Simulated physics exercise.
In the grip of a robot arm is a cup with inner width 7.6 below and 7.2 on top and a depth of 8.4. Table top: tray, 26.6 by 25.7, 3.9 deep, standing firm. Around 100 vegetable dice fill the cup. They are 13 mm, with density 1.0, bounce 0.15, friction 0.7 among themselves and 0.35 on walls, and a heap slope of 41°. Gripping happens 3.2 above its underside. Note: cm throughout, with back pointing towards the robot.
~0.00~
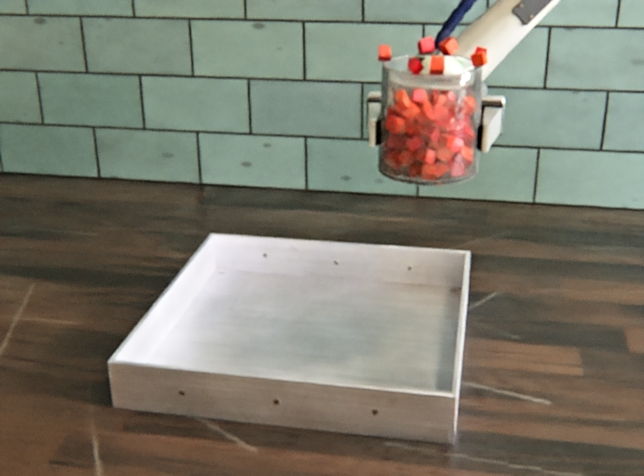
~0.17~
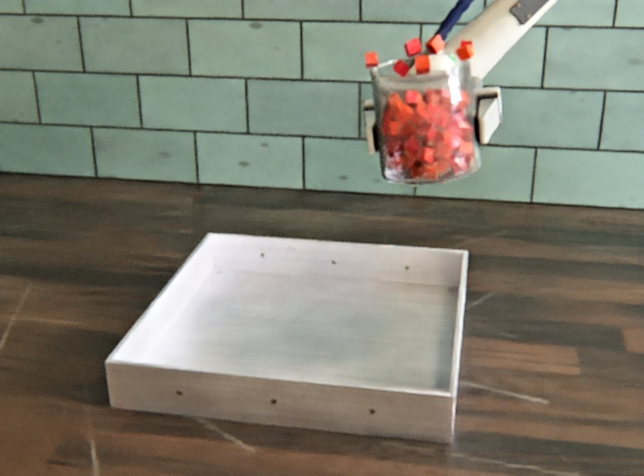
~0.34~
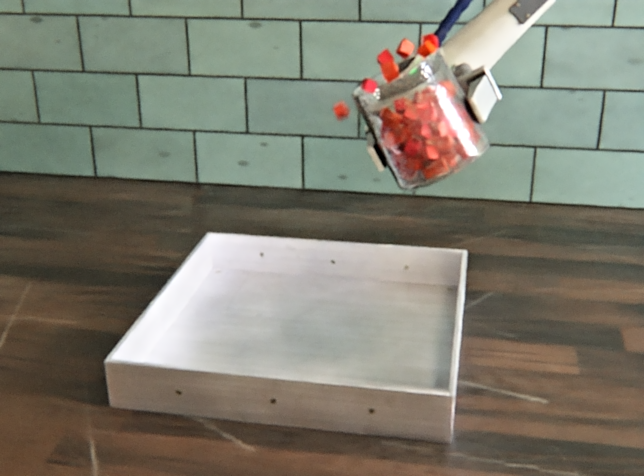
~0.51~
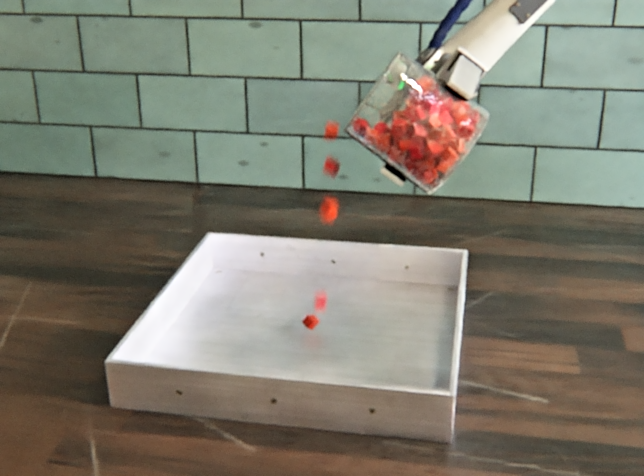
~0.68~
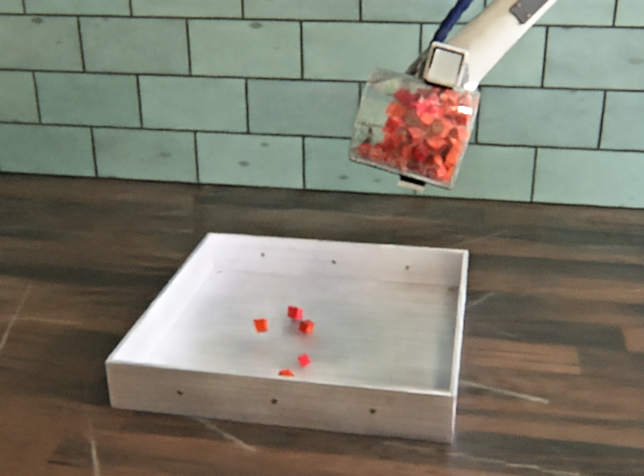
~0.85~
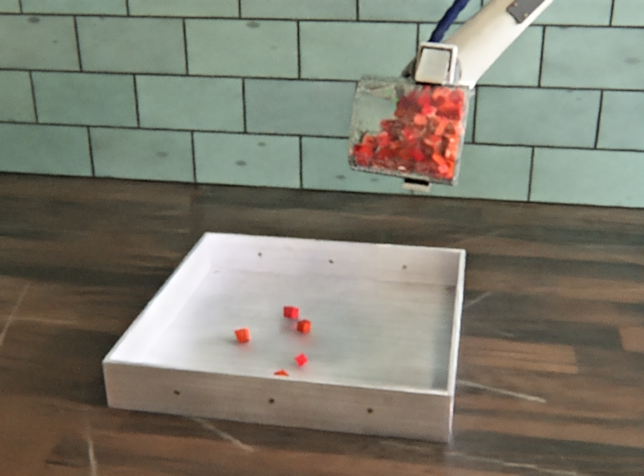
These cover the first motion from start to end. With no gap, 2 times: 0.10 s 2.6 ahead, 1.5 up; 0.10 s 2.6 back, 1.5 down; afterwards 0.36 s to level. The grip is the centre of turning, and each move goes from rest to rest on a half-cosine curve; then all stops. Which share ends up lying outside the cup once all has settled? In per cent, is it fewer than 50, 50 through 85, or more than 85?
50 through 85 per cent.
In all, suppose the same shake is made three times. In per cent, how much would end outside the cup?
Near 80 per cent.
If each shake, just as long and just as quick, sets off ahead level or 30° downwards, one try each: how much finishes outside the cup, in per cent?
First try about 45 %, second try about 25 %.
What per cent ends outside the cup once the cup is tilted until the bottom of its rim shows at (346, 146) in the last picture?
I'd say close to 35 per cent.
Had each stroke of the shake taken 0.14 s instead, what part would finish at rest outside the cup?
35 %.
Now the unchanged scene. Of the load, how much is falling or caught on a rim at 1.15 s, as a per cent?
Roughly 8 percent.
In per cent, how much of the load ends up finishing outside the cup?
Roughly 60 per cent.
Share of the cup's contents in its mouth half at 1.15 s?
About 50 percent.
After 1.15 s, tilted 85° forward, highest piece 22 above the table; 64 in the cup, 30 in the tray, 8 in flight or on a rim.
After 1.46 s, tilted 32° forward, highest piece 24 above the table; 62 in the tray, 40 in the cup.
After 1.81 s, level, highest piece 22 above the table; 62 in the tray, 40 in the cup.
After 2.86 s, level, highest piece 22 above the table; 62 in the tray, 40 in the cup.
At rest, 62 in the tray, 40 in the cup. That is 61 % outside the cup.
